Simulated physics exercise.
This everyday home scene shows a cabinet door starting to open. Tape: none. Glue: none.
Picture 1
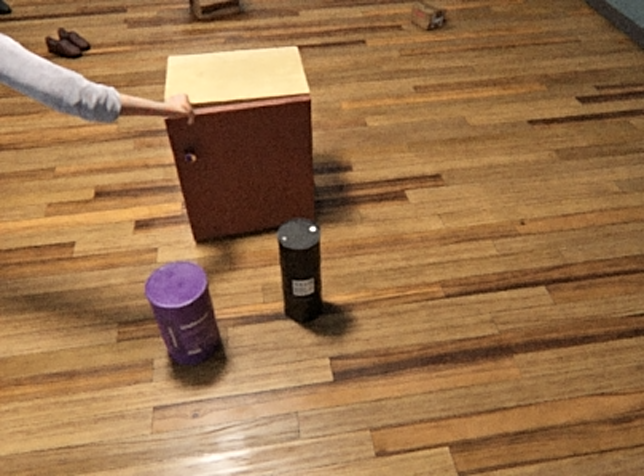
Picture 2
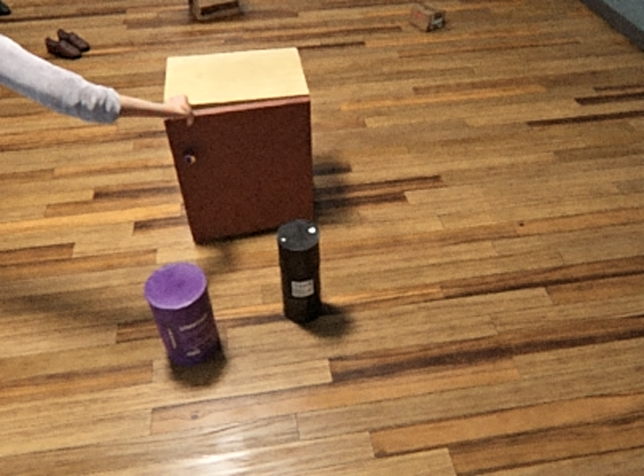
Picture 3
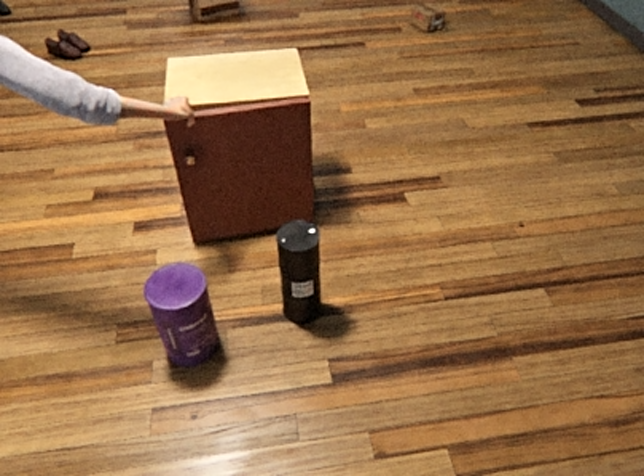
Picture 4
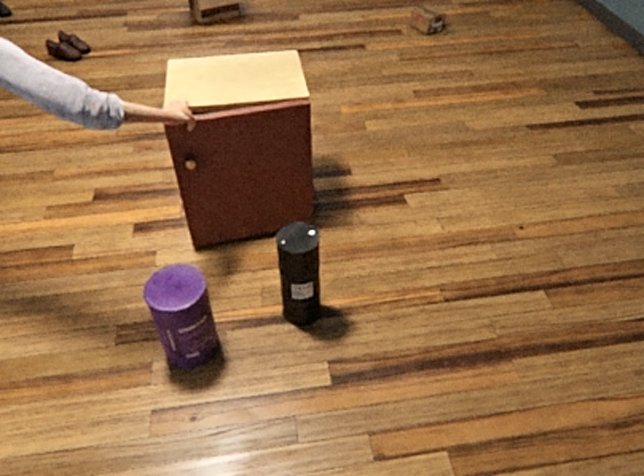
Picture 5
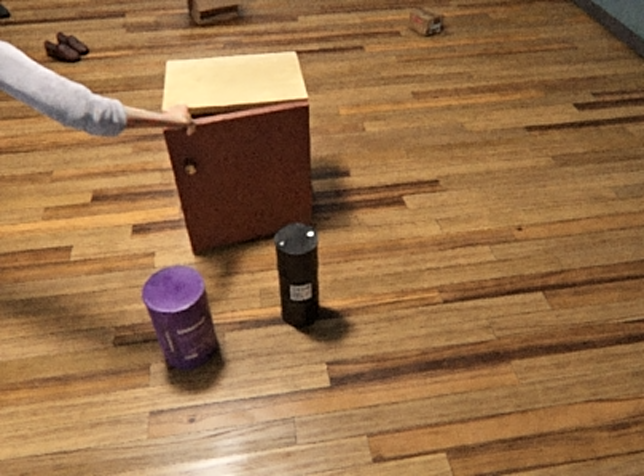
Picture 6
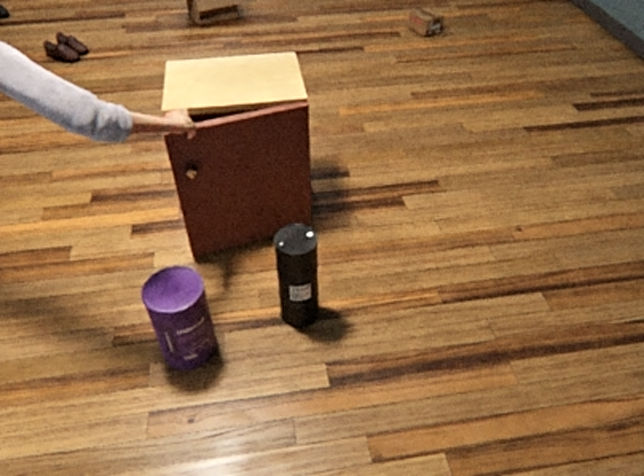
The clip shows a hand gripping the top edge of a reddish-brown cabinet door and slowly pulling it slightly open from the left side, while a purple container and a black canister stand still on the wooden floor in front.
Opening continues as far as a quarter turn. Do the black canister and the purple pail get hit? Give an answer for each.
Here the black canister gets shoved and the purple pail stays untouched.
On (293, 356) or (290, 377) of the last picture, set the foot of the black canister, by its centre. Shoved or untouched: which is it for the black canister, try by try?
Stays put; then stays put.
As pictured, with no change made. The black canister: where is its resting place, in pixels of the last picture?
About (351, 281).
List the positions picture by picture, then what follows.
In the first frame, door 4° open; black canister (301, 273); purple pail (186, 315); door (248, 177).
In the second frame, door 4° open; purple pail (185, 316); door (247, 178).
In the third frame, door 5° open; black canister (300, 275); door (247, 179).
In the fourth frame, door 7° open; purple pail (184, 318); door (248, 182).
In the fifth frame, door 9° open; black canister (298, 278); door (247, 185).
In the sixth frame, door 12° open; black canister (298, 278); purple pail (182, 320); door (248, 187).
Then, 1.74 s on from there, door 69° open; black canister displaced a little near (304, 279); purple pail at rest near (182, 320).
Then, 2.06 s on from there, door 80° open; black canister displaced about its own width near (327, 281); purple pail at rest near (182, 320).
Then, 2.30 s on from there, door 88° open; black canister displaced about its own width near (346, 281); purple pail at rest near (182, 320).
In the end, the black canister is pushed along, near (351, 281); the purple pail remains where it is, near (182, 320).
